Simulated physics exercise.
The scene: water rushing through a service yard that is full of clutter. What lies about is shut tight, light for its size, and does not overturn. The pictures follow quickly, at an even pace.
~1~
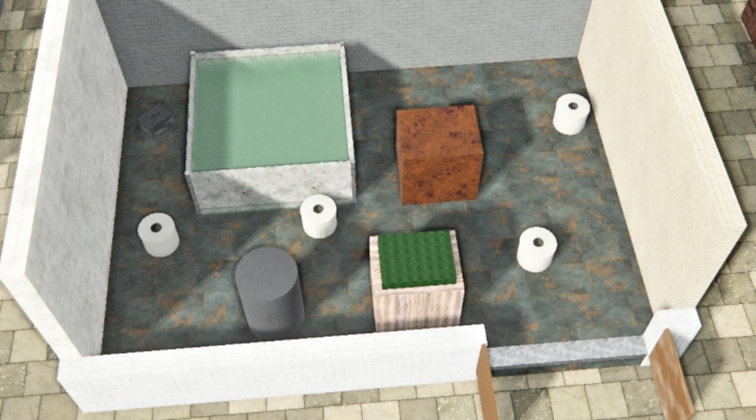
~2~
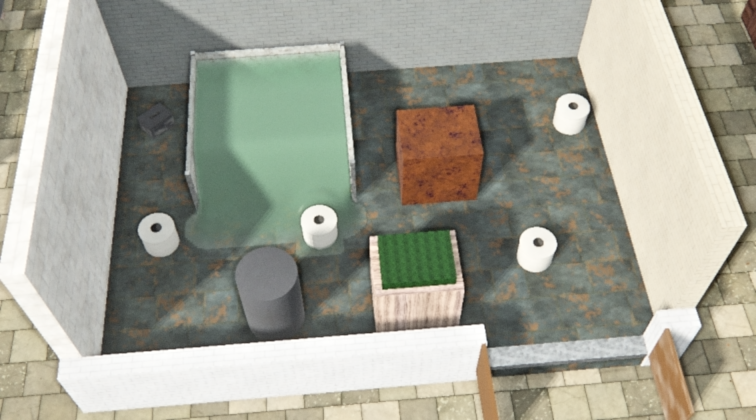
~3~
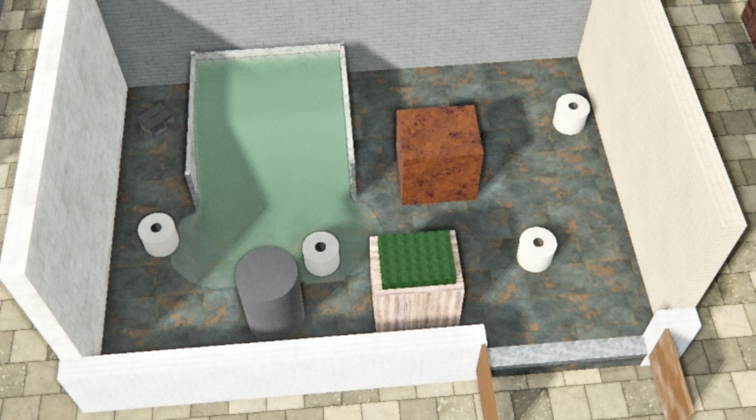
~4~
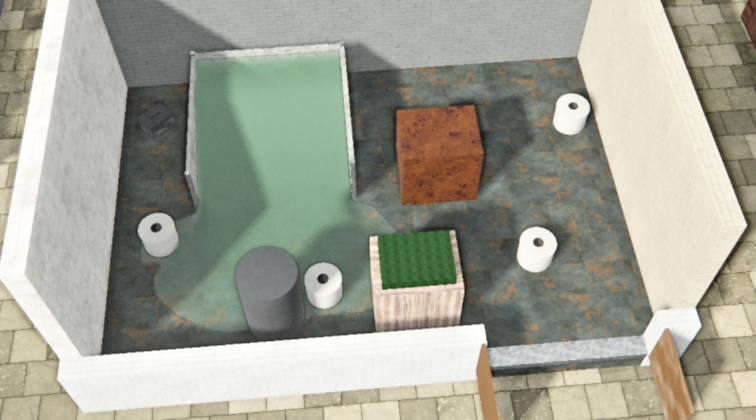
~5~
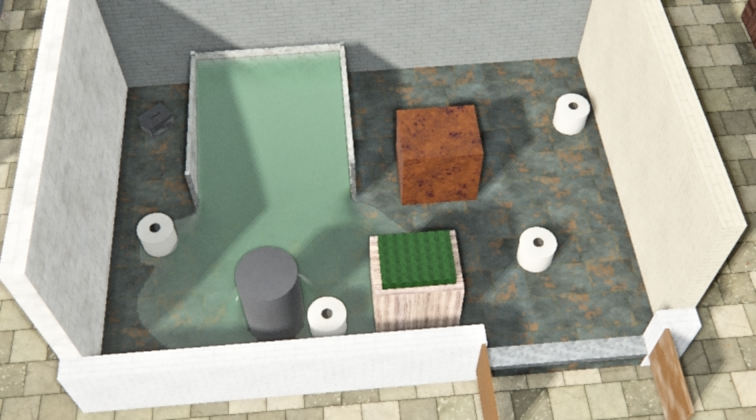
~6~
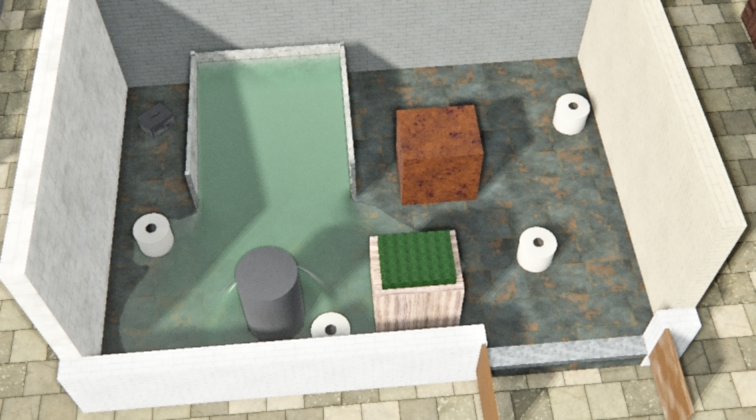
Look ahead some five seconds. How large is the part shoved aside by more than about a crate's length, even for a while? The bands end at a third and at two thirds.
It is at least two thirds.
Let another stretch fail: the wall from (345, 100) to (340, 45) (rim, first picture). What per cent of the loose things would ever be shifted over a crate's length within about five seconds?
Close to 40 %.
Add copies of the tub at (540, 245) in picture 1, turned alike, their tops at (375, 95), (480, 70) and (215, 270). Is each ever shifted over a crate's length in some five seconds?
One after the other: Never so far, less than that, that far or more.
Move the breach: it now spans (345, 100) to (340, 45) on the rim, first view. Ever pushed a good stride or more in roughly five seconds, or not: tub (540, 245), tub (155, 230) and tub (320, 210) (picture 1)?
In turn: Pushed that far, short of that, never so far.
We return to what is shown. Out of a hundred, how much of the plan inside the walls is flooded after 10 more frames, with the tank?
Close to 60 %.
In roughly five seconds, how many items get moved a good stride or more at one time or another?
That makes 5.
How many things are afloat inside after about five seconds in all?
5 of them.
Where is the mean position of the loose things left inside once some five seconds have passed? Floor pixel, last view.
Roughly at (378, 142).
A moment on, 1 of 5 are well off their spots; 1 afloat.
Next, 2 of 5 are well off their spots; 1 afloat.
Later, 4 of 5 are well off their spots; 4 afloat.
In the end, 5 of 5 are well off their spots, and 5 have been at some point; 5 afloat.
